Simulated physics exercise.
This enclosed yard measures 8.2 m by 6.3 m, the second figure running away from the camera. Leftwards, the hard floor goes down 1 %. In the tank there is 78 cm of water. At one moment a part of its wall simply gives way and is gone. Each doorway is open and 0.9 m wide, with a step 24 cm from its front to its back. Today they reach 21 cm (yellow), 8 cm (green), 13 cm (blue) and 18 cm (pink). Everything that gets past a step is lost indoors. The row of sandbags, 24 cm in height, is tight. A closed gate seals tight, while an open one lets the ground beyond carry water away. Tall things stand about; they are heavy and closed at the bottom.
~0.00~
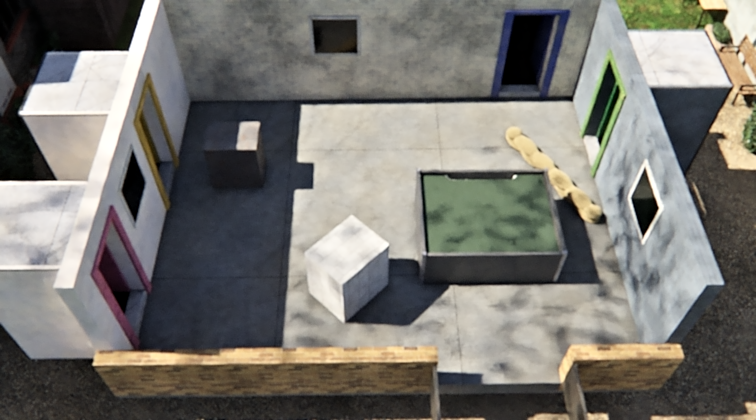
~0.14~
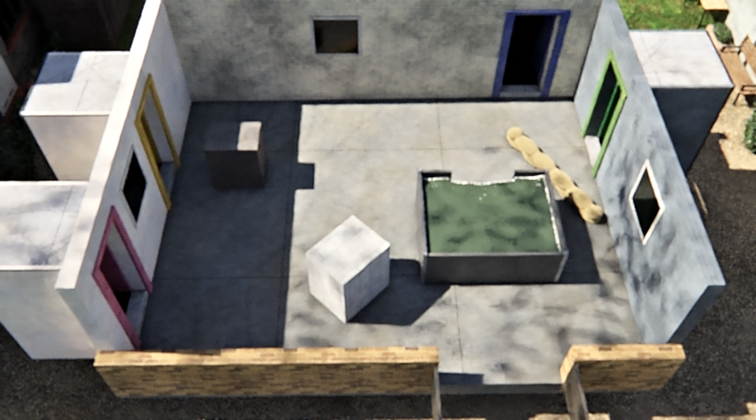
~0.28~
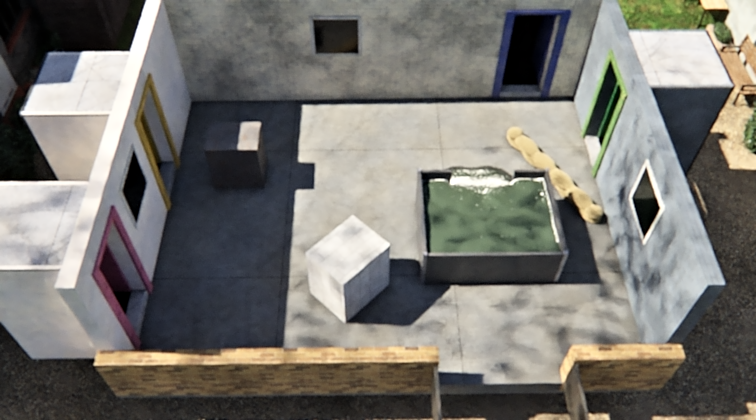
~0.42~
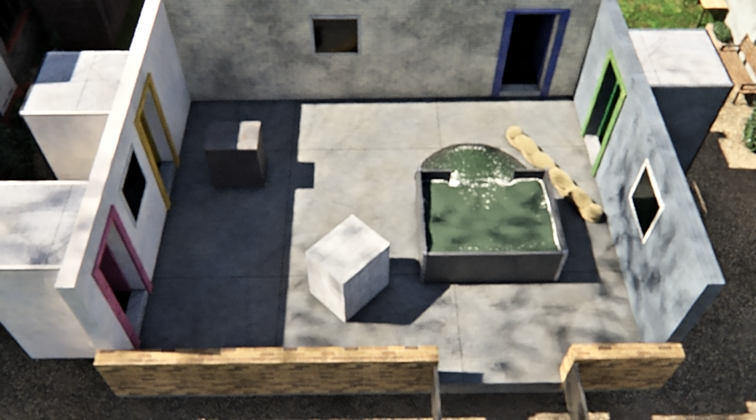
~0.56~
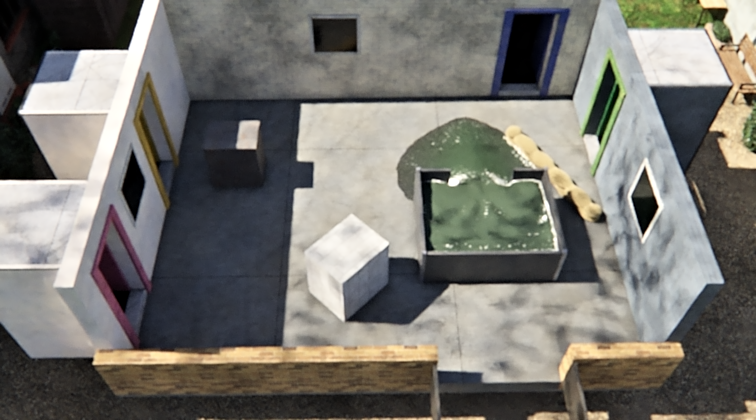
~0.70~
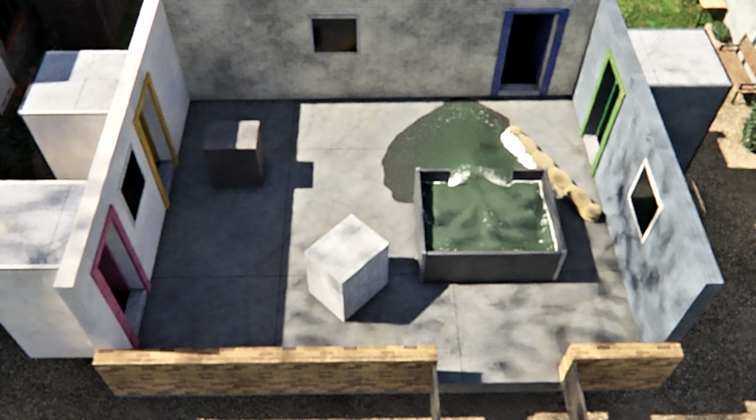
The footage shows a walled yard with coloured doorways and a tank of green water; the water churns, then pours out over the tank's far side and spreads across the grey floor beside a row of sandbags.
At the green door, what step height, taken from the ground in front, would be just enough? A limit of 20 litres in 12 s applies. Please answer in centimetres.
13 cm.
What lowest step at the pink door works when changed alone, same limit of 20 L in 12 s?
Pink: 8.0 cm.
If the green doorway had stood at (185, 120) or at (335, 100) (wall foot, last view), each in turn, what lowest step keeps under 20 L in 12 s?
You'd want about 20 cm there first, then about 9.0 cm.
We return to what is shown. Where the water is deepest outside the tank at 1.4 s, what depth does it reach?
46 cm.
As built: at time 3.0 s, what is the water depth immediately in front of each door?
Yellow door 0 cm, green door 6 cm, blue door 16 cm, pink door 0 cm.
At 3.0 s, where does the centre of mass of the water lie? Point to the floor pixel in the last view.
(445, 171).
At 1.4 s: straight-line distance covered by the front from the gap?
Close to 3.6 metres, I'd say.
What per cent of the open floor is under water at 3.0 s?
40 %.
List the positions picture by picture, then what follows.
In the first picture, the tank at (488, 213) is whole and still, 78 cm deep; the green door at (601, 119) is dry.
In the second picture, the gap is on the far side, the front 0.3 m out at a hidden place; the back of the tank holds 78 cm.
In the third picture, the front is at a hidden place, 0.8 m from the gap on the far side; 1.0 m2 of floor is wet, 78 cm left at the back.
In the fourth picture, water pours out on the far side and has run 1.4 m, to (455, 148); about 9 cm deep outside, 74 cm at the back.
In the fifth picture, the front is at (457, 122), 2.1 m from the gap on the far side; 4.0 m2 of floor is wet, 66 cm left at the back.
In the sixth picture, the front is at (457, 100), 2.8 m from the gap on the far side; 5.7 m2 of floor is wet, 68 cm left at the back; the green door at (601, 118), 2.6 m from the gap, is still 1.2 m from the nearest water.
After 1.4 s water covers 20 % of the floor, deepest (46 cm) near (477, 102); it has not reached the green door.
After 3.0 s water covers 40 % of the floor, deepest (30 cm) near (460, 102); 6 cm at the green door, 0 litres in over its 8 cm step.
After 12.0 s water covers 95 % of the floor, deepest (14 cm) near (189, 105); 7 cm at the green door, 78 litres in over its 8 cm step.
At the green door as built, the water arrived by 2.3 s and peaked near 17 cm at 6.4 s.
Run again over the same 12 s with other heights there, 37 litres in over 11 cm, 10 litres over 15 cm. The limit of 20 litres is kept from about 13 cm up.
